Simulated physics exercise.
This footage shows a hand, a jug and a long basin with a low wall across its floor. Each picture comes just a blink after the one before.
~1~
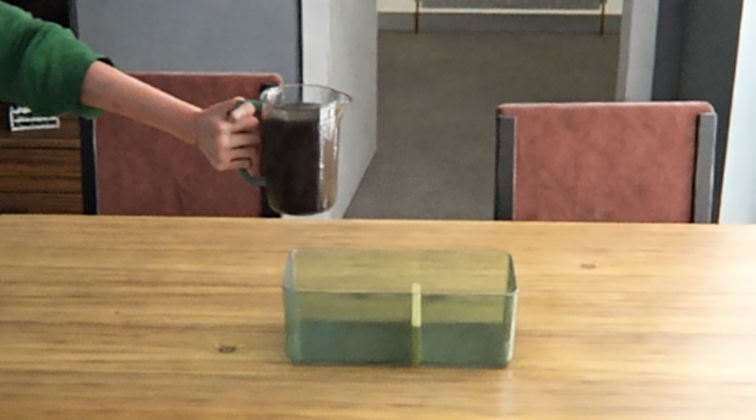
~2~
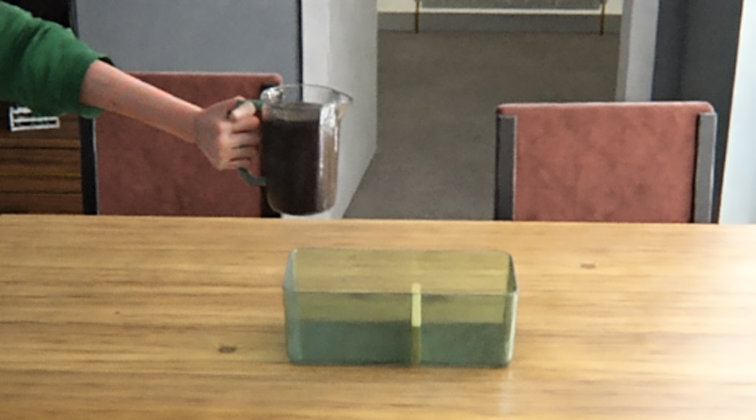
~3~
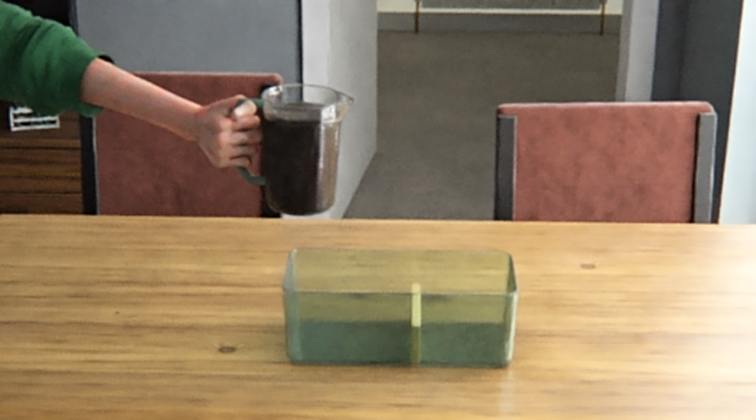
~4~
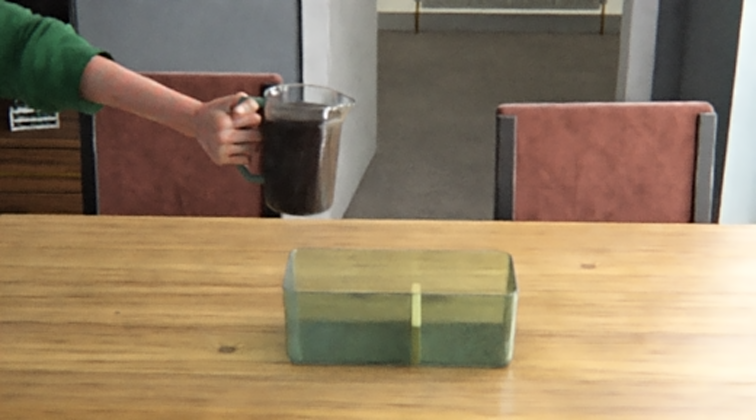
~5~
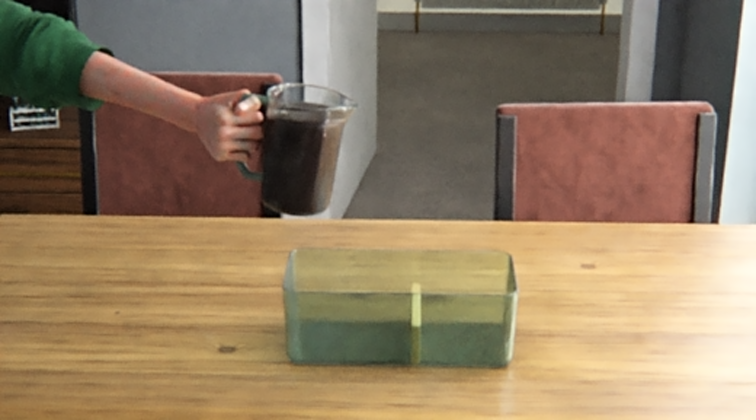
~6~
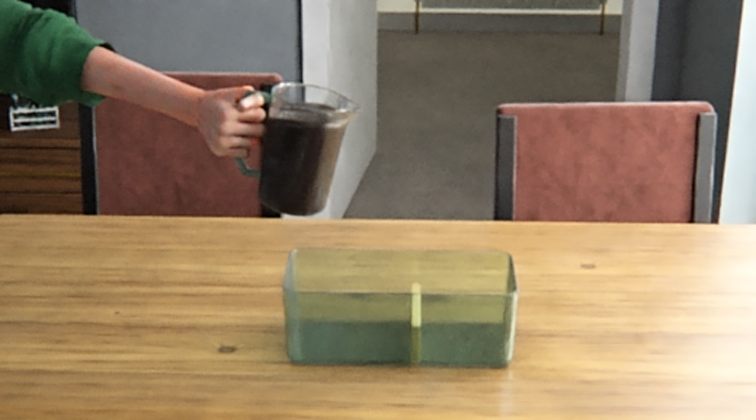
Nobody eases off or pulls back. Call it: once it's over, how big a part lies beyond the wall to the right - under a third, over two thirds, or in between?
In between.
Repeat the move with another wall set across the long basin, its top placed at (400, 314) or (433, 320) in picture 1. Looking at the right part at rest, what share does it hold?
First try close to 75 percent, second try close to 25 percent.
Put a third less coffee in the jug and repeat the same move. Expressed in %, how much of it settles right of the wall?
I'd say roughly 25 percent.
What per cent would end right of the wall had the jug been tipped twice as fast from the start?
It comes to near 25 per cent.
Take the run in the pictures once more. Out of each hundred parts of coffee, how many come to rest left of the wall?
Close to 50 in a hundred.
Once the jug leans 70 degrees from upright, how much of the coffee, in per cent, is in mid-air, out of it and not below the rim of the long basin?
15 %.
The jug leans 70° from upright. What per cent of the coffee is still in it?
85 per cent, approximately.
A moment on, the jug is tipped part way and 84 per cent is still to pour, 0 is left of the wall and 2 right of it.
Next, the jug is tipped right over and 31 per cent is still to pour, 10 is left of the wall and 34 right of it.
Then the jug is tipped right over and 1 per cent is still to pour, 46 is left of the wall and 47 right of it.
Later the jug is tipped right over and 0 per cent is still to pour, 49 is left of the wall and 48 right of it.
In the end 50 per cent lies left of the wall, 48 right of it and 3 outside.
